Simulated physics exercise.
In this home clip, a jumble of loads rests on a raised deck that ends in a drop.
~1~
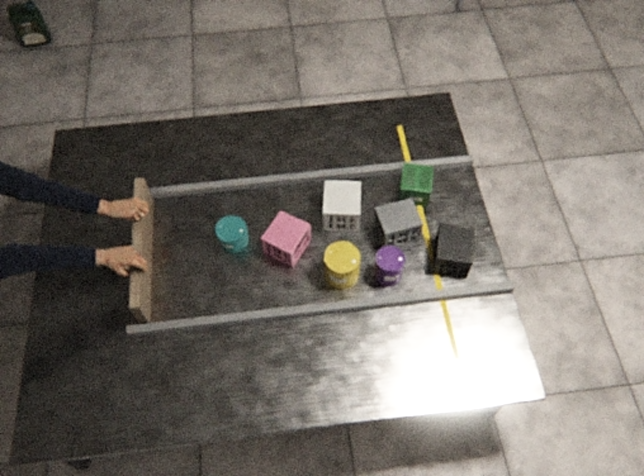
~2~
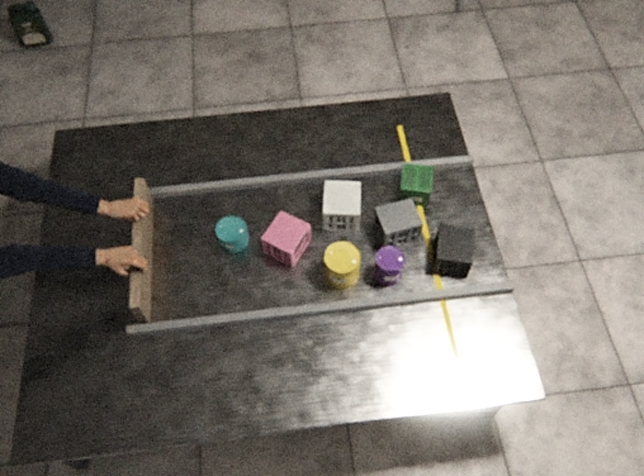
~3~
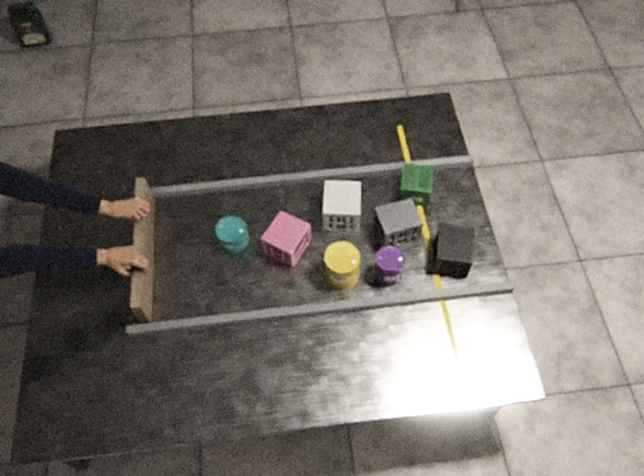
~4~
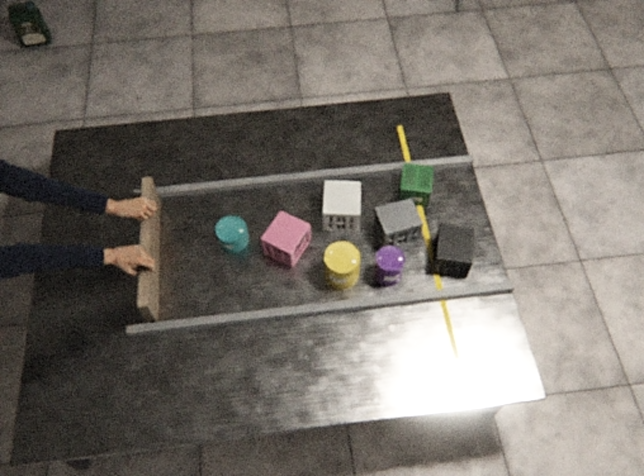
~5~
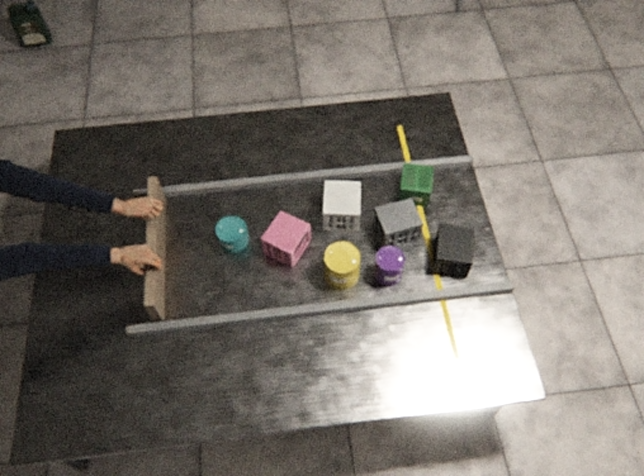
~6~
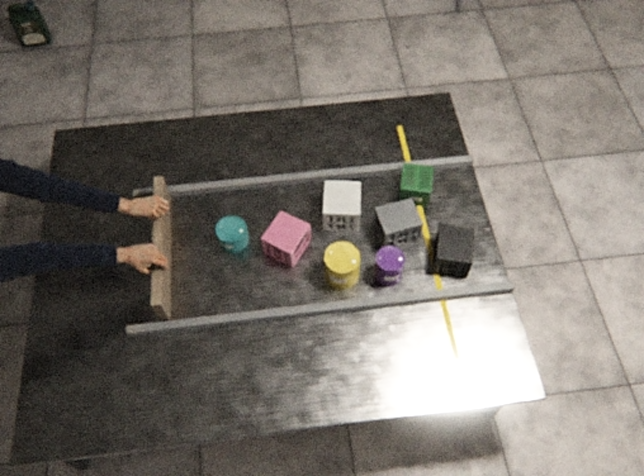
At first, two hands rest on a wooden plank at the left end of a railed lane on a dark table, with colourful crates and canisters spread out ahead. The hands then slide the plank slowly a short way right, leaving a gap before the teal container, while the objects stay still.
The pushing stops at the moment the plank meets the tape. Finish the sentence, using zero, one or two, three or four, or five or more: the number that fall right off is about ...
The number that fall right off is about one or two.
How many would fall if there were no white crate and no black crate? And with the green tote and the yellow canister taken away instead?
Try one: 0; try two: 0.
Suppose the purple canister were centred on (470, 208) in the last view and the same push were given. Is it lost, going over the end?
In that case it ends up off.
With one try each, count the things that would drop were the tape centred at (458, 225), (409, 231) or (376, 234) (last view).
Ground tally per try: 4 / 0 / 0.
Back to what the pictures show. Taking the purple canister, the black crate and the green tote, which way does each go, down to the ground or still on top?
The purple canister keeps its place, the black crate ends up off, the green tote keeps its place.
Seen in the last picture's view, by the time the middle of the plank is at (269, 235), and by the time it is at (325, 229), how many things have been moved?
The first number is 2, the next one 5.
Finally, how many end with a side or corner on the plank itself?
Contact count: 4.
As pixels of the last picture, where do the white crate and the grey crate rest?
The white crate finishes at (435, 175); the grey crate finishes at (478, 206).
Soon after, none off yet; black crate at rest near (453, 250); green tote at rest near (416, 185); grey crate at rest near (397, 224).
In the end, the number that fall off is one or two; gone, black crate.
